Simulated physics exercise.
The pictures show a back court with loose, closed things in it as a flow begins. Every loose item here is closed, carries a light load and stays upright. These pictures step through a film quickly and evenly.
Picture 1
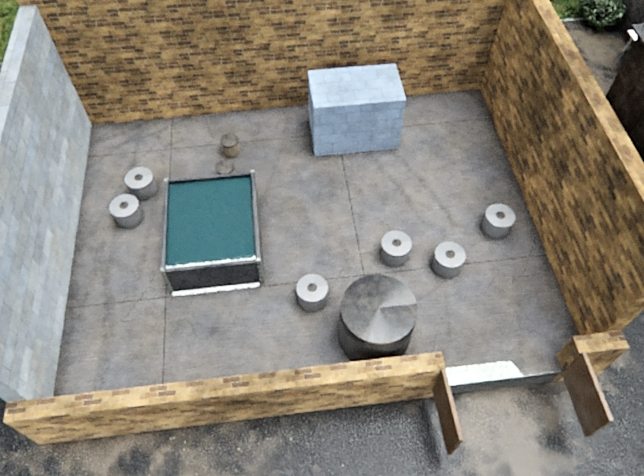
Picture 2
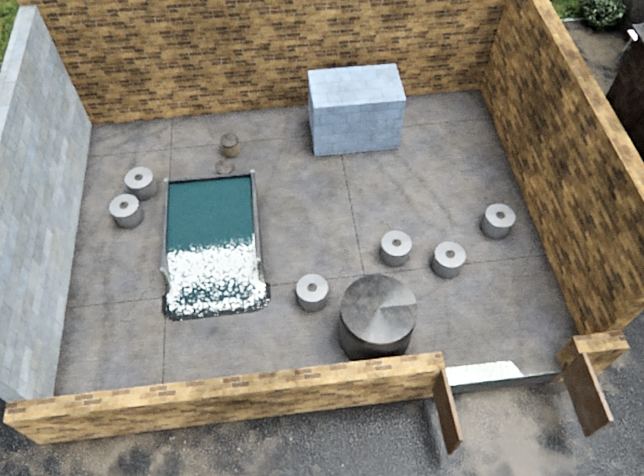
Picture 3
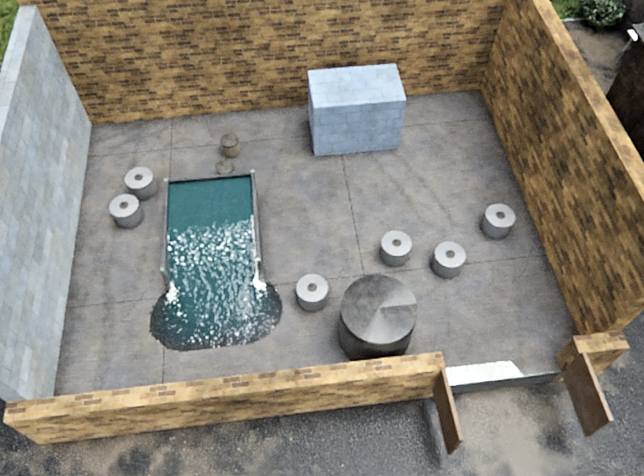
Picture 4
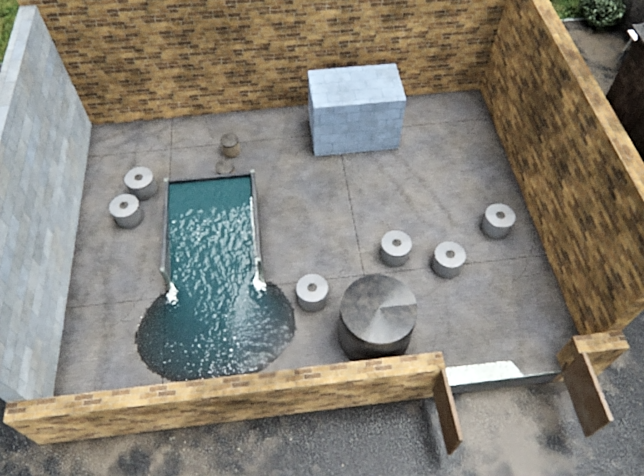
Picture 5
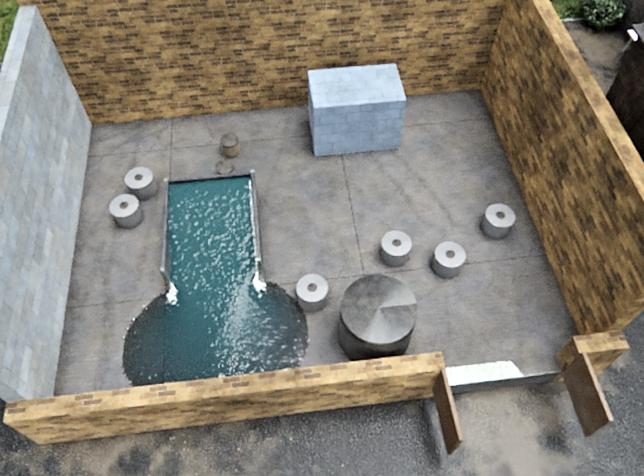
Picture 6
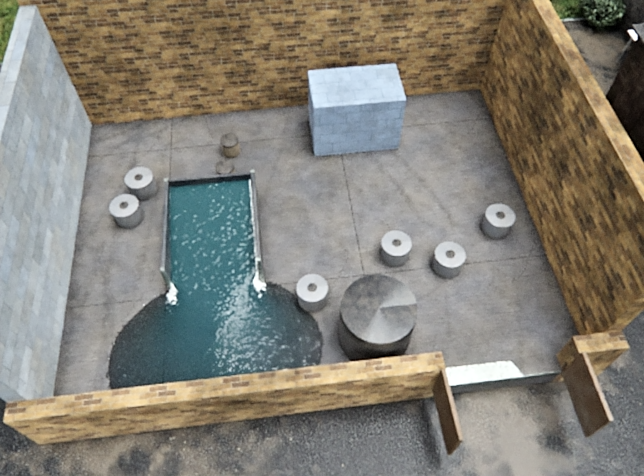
Teal water pours from an open-ended tank and spreads across the grey floor of a walled court.
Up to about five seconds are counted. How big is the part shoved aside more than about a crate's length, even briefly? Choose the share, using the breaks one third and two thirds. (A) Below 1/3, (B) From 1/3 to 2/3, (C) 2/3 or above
(A) Below 1/3.
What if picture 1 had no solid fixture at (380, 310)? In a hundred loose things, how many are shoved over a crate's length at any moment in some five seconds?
The share comes to about 0 percent.
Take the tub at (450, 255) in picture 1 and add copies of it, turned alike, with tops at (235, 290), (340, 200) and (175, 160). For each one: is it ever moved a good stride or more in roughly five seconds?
In sequence: Knocked well away; hardly budges; hardly budges.
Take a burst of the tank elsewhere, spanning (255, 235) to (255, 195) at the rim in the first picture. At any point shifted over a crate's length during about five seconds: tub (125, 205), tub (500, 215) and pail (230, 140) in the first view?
Falls short, travels that far, falls short.
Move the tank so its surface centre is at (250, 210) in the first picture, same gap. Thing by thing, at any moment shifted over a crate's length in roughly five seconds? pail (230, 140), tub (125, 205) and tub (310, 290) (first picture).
Taking them in turn: Kept near its start; kept near its start; got sent well off.
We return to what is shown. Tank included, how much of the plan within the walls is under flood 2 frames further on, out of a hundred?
I'd estimate around 20 percent.
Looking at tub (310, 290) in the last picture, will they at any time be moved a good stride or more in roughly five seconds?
For this one it's over that mark.
A moment on, 0 of 8 are well off their spots; 0 afloat.
Next, 0 of 8 are well off their spots; 0 afloat.
Later, 1 of 8 are well off their spots; 0 afloat.
In the end, 1 of 8 are well off their spots, and 1 have been at some point; 1 afloat.
